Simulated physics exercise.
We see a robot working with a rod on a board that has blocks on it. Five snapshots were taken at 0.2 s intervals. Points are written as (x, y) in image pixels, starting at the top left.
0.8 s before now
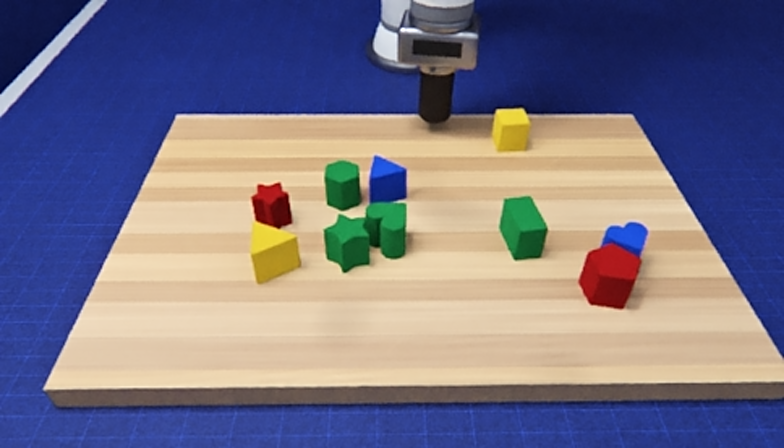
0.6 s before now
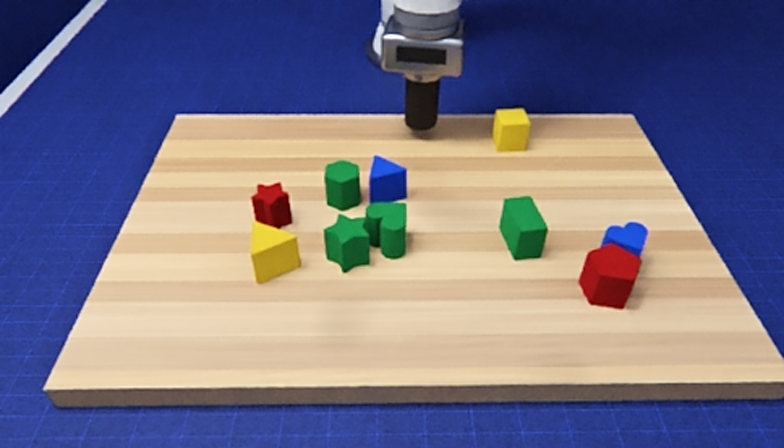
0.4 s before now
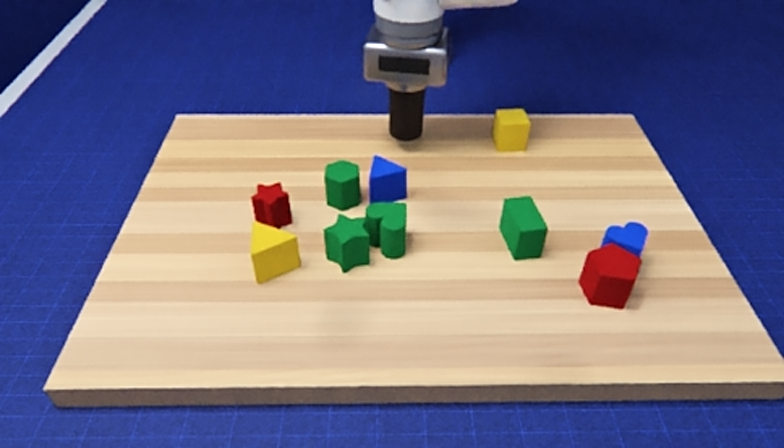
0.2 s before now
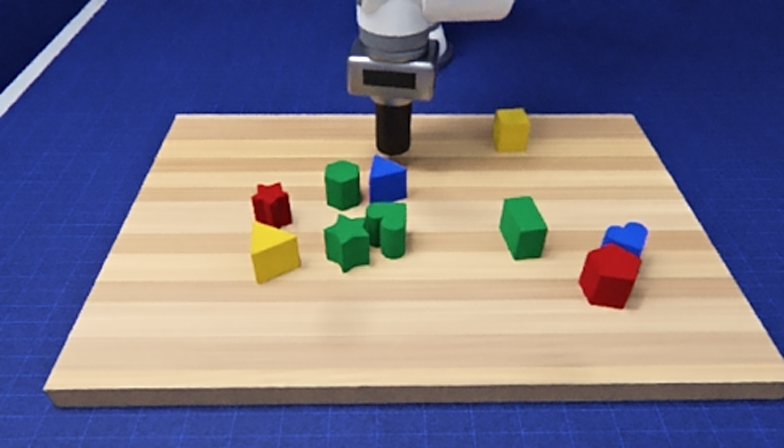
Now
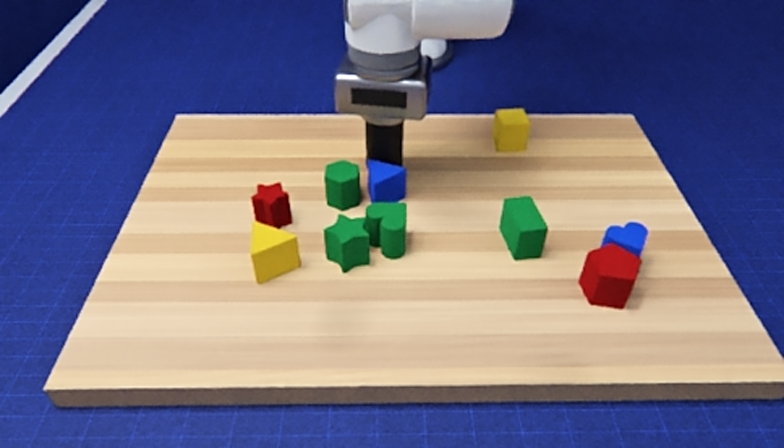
On a wooden board, a robot's dark rod moves left and forward to the blue triangle.
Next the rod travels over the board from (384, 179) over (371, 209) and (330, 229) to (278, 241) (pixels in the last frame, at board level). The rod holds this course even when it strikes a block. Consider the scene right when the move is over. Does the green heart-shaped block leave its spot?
In short: Yes.
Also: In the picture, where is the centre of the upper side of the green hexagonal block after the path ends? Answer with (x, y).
Somewhere near (324, 175).
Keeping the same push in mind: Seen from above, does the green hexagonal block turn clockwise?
Yes - that is the case.
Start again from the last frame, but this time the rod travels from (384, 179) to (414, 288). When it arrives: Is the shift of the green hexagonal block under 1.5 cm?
Going by the path, yes.
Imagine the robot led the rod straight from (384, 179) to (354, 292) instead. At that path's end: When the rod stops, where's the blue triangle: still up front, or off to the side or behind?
I'd say the blue triangle is still out in front of the rod at the end.
The first path, step by step. One third of the way, rod at (370, 196); green hexagonal block at (335, 173), turned 20° clockwise; blue triangle at (376, 200), turned 40° anticlockwise; green heart-shaped block at (393, 227), turned 10° anticlockwise.
Two thirds of the way, rod at (329, 216); green hexagonal block at (324, 175), turned 60° clockwise; blue triangle at (368, 211), turned 60° anticlockwise; green heart-shaped block at (395, 235), turned 30° anticlockwise.
At the end, rod at (276, 228); yellow triangle not moved; red star-shaped block at (262, 191), turned 20° clockwise; green hexagonal block at (324, 175), turned 60° clockwise; blue triangle at (368, 211), turned 60° anticlockwise; green heart-shaped block at (395, 235), turned 30° anticlockwise.
